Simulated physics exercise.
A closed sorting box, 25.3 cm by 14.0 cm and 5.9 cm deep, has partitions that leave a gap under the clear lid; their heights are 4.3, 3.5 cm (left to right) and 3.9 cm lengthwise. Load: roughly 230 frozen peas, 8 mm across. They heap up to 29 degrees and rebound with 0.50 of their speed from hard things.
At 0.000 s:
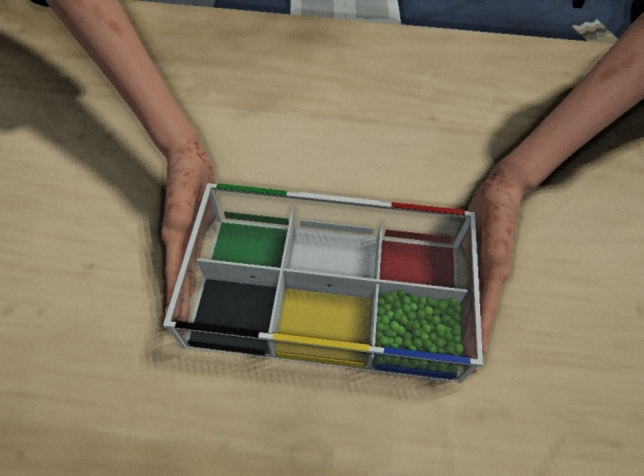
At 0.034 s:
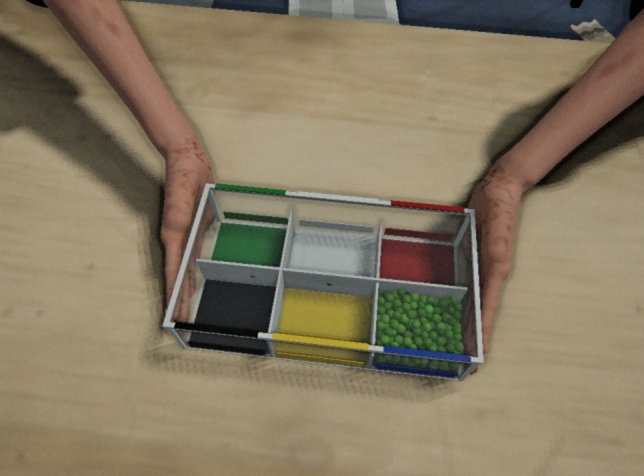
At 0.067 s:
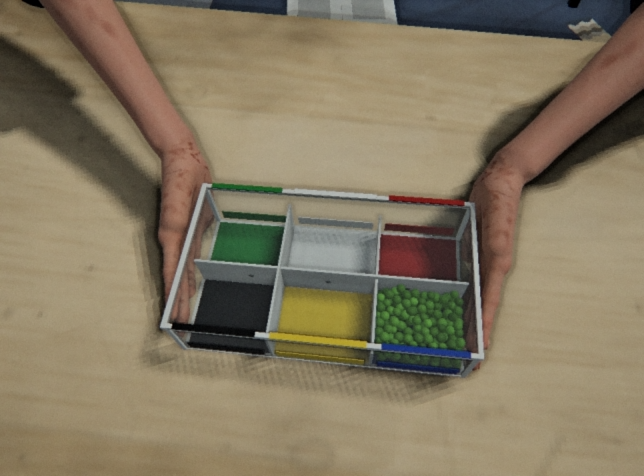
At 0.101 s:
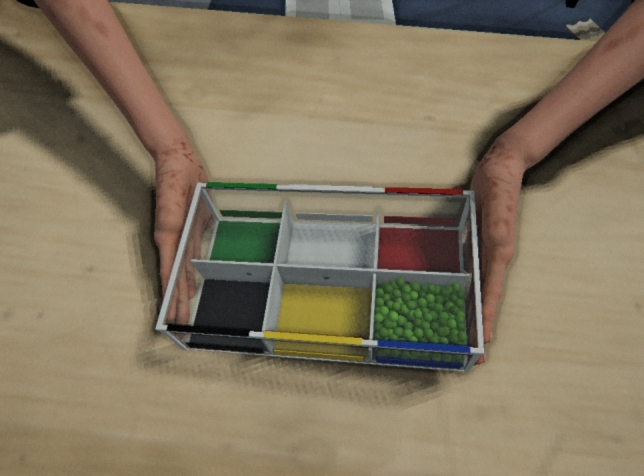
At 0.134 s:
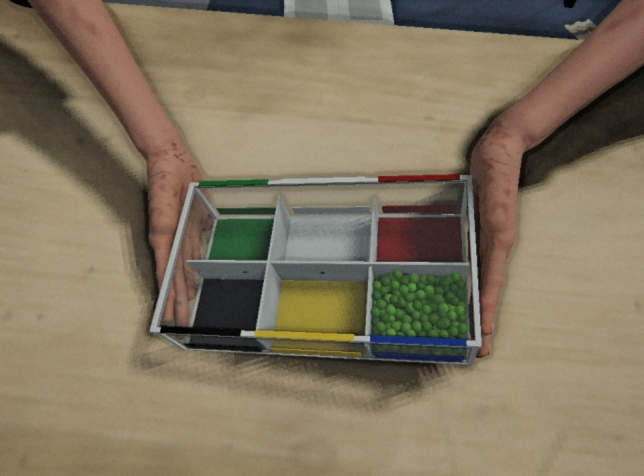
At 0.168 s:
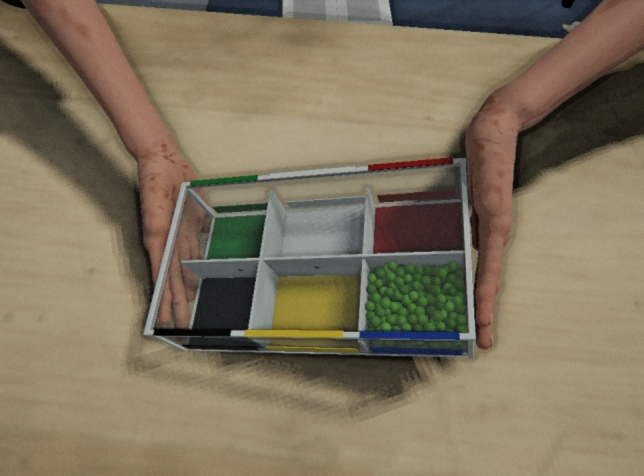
A person's two hands hold a clear, lidded sorting box by its short ends above a pale wooden table, seen from above by a still camera. Its six compartments are green, white and red in the far row, black, yellow and blue in the near row, with green peas filling the blue one. The hands tilt the box, slowly then faster, turning it slightly counterclockwise as its right side rises, while the peas stay in their compartment.
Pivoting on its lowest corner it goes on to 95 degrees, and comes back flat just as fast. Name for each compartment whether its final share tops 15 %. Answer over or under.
Red compartment: Under; blue compartment: Over; green compartment: Under; yellow compartment: Over; white compartment: Under; black compartment: Over.
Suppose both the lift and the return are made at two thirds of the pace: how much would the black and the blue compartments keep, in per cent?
Then: Black 40, blue 20.
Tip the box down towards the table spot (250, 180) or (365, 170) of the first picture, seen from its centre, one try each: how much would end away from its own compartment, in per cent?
About 75 and 55 per cent.
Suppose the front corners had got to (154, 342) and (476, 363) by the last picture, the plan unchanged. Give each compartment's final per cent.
Red 0, blue 60, green 0, yellow 30, white 0, black 5.
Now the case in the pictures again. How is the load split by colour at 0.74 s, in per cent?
Red 0, blue 65, green 0, yellow 25, white 0, black 10.
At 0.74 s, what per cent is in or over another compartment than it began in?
About 35 per cent.
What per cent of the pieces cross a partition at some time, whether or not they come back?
About 75 per cent.
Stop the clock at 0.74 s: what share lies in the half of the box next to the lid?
About 80 per cent.
After 0.74 s, tilt 95 degrees; blue 65 %, yellow 25 %, black 10 %.
Then, at 1.12 s, tilt 41 degrees; blue 30 %, yellow 35 %, black 35 %.
After 1.58 s, tilt 0 degrees; blue 25 %, yellow 35 %, black 35 %.
In the end, at 2.1 s, red 0 %, blue 25 %, green 0 %, yellow 35 %, white 0 %, black 35 %.
